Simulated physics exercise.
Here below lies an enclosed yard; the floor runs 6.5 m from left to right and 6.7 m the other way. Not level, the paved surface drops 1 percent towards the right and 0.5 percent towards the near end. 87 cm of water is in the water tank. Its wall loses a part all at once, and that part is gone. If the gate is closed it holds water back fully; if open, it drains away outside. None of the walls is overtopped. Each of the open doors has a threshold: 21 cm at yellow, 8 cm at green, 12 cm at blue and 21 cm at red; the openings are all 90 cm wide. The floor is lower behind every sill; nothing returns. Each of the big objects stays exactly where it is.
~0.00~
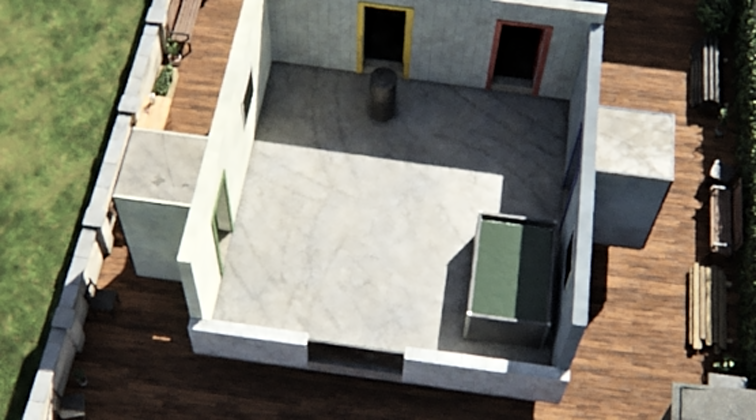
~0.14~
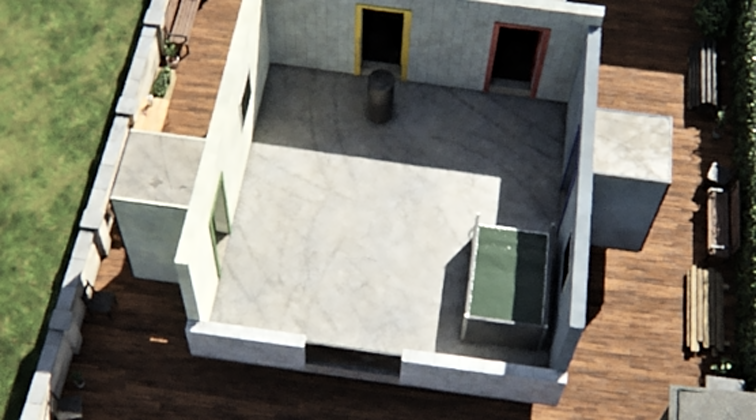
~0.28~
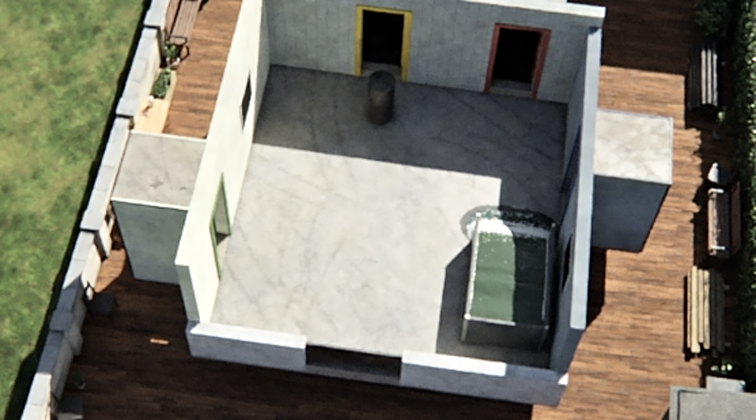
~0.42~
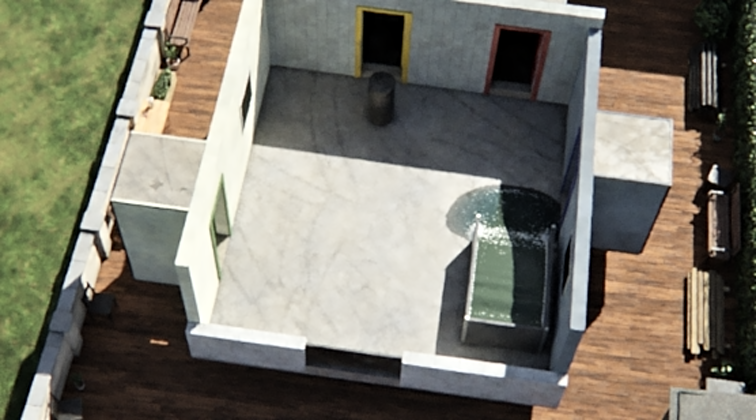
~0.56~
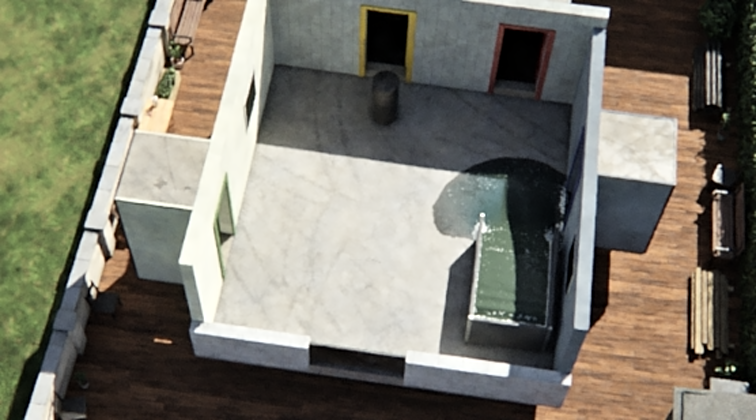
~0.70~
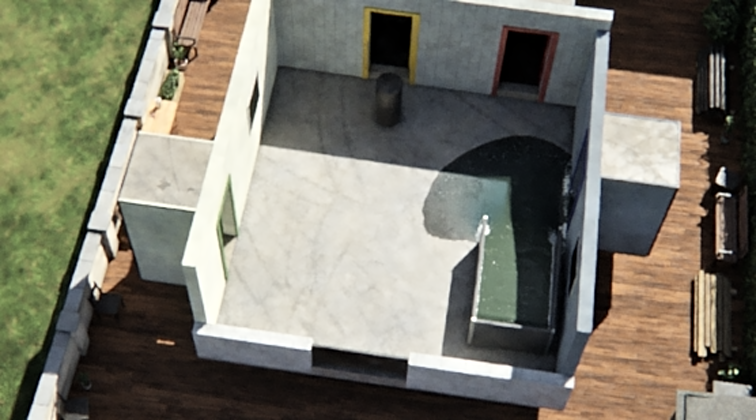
The clip shows a green water tank standing in a walled yard with a pale paved floor; water pours out of its far side and spreads across the paving in a widening dark pool toward the back and left.
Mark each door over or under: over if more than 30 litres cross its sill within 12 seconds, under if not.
Marks: Yellow door: Under; green door: Under; blue door: Over; red door: Over.
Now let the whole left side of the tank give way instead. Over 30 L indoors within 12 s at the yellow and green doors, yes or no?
Yellow short, green beyond.
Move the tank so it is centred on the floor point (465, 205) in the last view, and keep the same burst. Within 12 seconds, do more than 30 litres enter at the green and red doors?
Green gets no more than that, red gets more than that.
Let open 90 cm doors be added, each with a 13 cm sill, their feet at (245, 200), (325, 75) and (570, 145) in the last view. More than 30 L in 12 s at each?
So, in the order given, it's shy of the mark, then shy of the mark, then beyond the mark.
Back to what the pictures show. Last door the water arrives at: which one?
It's the green door that comes last.
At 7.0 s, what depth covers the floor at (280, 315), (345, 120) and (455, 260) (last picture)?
Depths: About 6, 4 and 2 centimetres.
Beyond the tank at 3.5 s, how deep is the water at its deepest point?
About 30 cm.
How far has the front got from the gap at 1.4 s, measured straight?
That works out near 4.2 m.
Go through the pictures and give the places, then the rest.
In the first picture, the water tank at (513, 269) is whole and still, 87 cm deep.
In the second picture, the front is at (471, 236), 0.8 m from the gap on the water tank's far side; 0.4 m2 of floor is under water; 87 cm left at the back of the water tank.
In the third picture, the front is at (467, 218), 1.0 m from the gap on the water tank's far side; 1.3 m2 of floor is under water; 87 cm left at the back of the water tank.
In the fourth picture, water pours out on the water tank's far side and has run 1.4 m, to (480, 191); typically 12 cm deep outside, 84 cm at the water tank's back.
In the fifth picture, the front is at (542, 166), 2.1 m from the gap on the water tank's far side; 4.4 m2 of floor is under water; 74 cm left at the back of the water tank.
In the sixth picture, the front is at (536, 141), 2.7 m from the gap on the water tank's far side; 6.2 m2 of floor is under water; 74 cm left at the back of the water tank.
After 1.4 s water covers 30 % of the floor and is deepest (52 cm) near (567, 111); yellow door not reached, green door not reached, blue door 21 cm at the sill, 21 L in, red door 34 cm at the sill, 14 L in.
After 2.2 s water covers 35 % of the floor and is deepest (48 cm) near (567, 111); yellow door 14 cm at the sill, 0 L in, green door not reached, blue door 18 cm at the sill, 57 L in, red door 38 cm at the sill, 63 L in.
After 3.5 s water covers 45 % of the floor and is deepest (30 cm) near (406, 109); yellow door 22 cm at the sill, 0 L in, green door not reached, blue door 12 cm at the sill, 75 L in, red door 25 cm at the sill, 126 L in.
After 7.0 s water covers 90 % of the floor and is deepest (18 cm) near (241, 344); yellow door 7 cm at the sill, 2 L in, green door 6 cm at the sill, 0 L in, blue door 9 cm at the sill, 77 L in, red door 7 cm at the sill, 131 L in.
After 12.0 s water covers 100 % of the floor and is deepest (22 cm) near (497, 382); yellow door 3 cm at the sill, 2 L in, green door 6 cm at the sill, 0 L in, blue door 6 cm at the sill, 77 L in, red door 4 cm at the sill, 131 L in.
